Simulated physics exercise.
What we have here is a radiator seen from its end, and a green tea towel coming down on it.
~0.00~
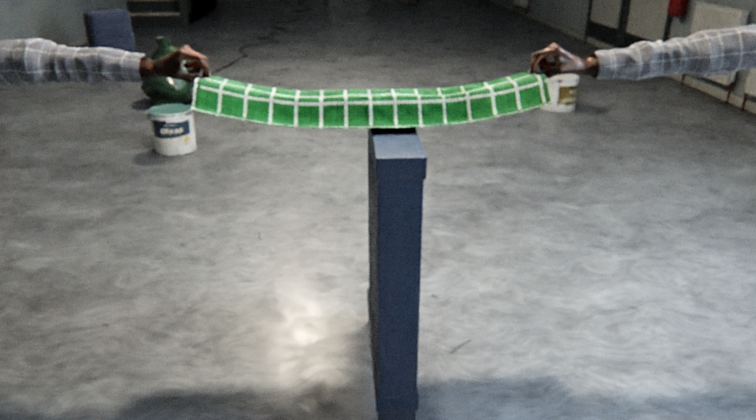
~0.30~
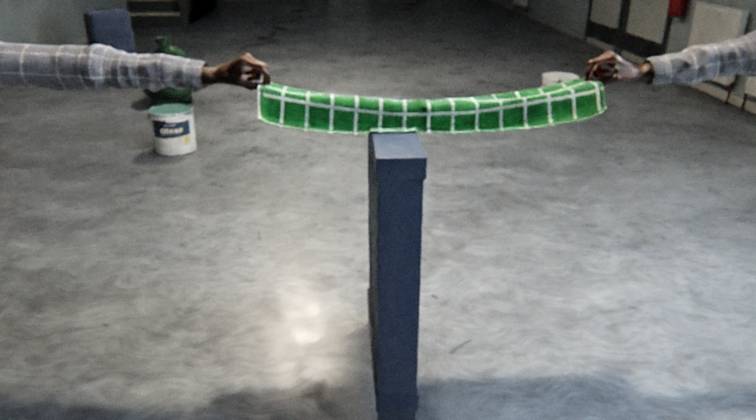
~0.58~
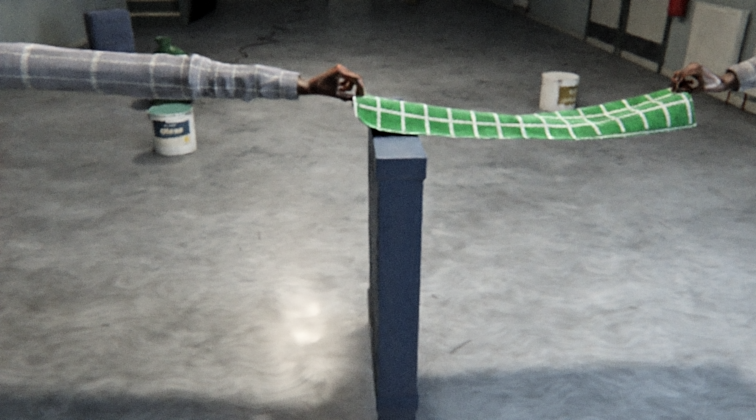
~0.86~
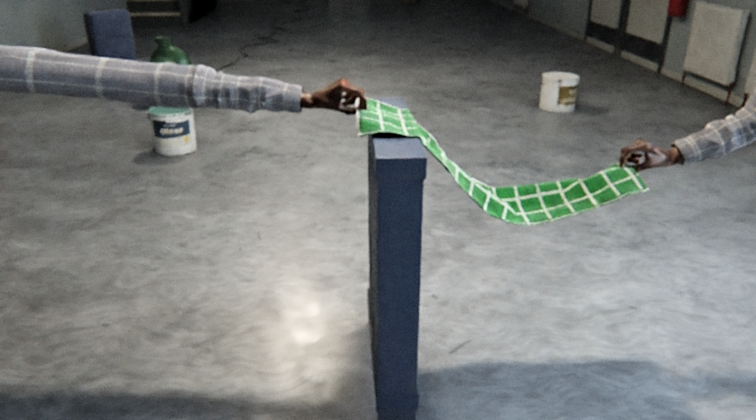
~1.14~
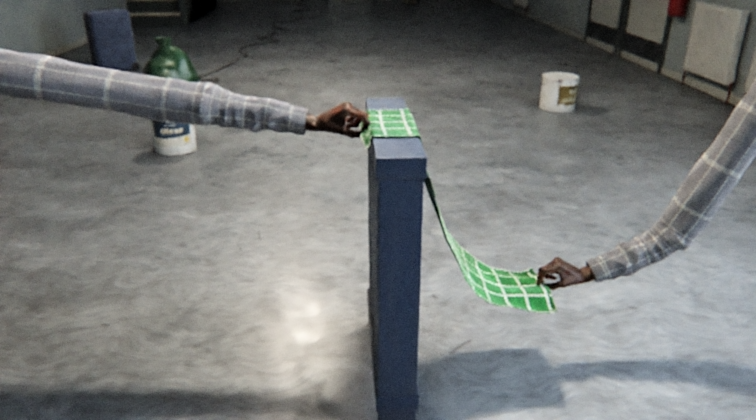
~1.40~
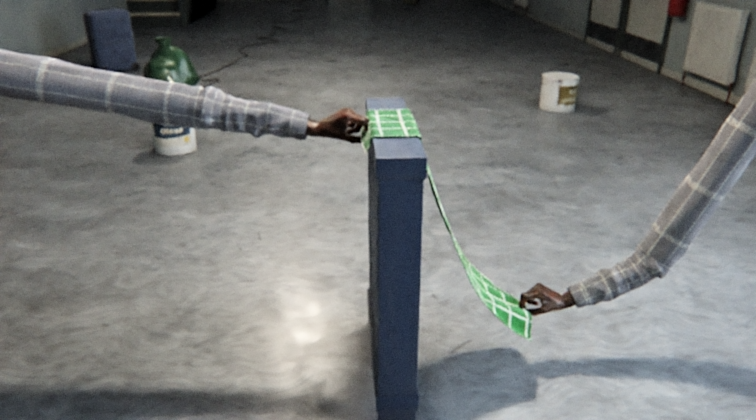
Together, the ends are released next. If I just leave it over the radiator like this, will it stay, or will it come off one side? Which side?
It'll come off right.
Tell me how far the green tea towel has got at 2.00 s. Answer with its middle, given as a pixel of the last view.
It is at pixel (442, 365) by then.
By 1.72 s, tea towel clear of the top and falling near (445, 275).
By 2.00 s, tea towel in a heap on the floor near (442, 365).
When it is over, tea towel in a heap on the floor near (443, 367). The green tea towel is pulled rightwards.
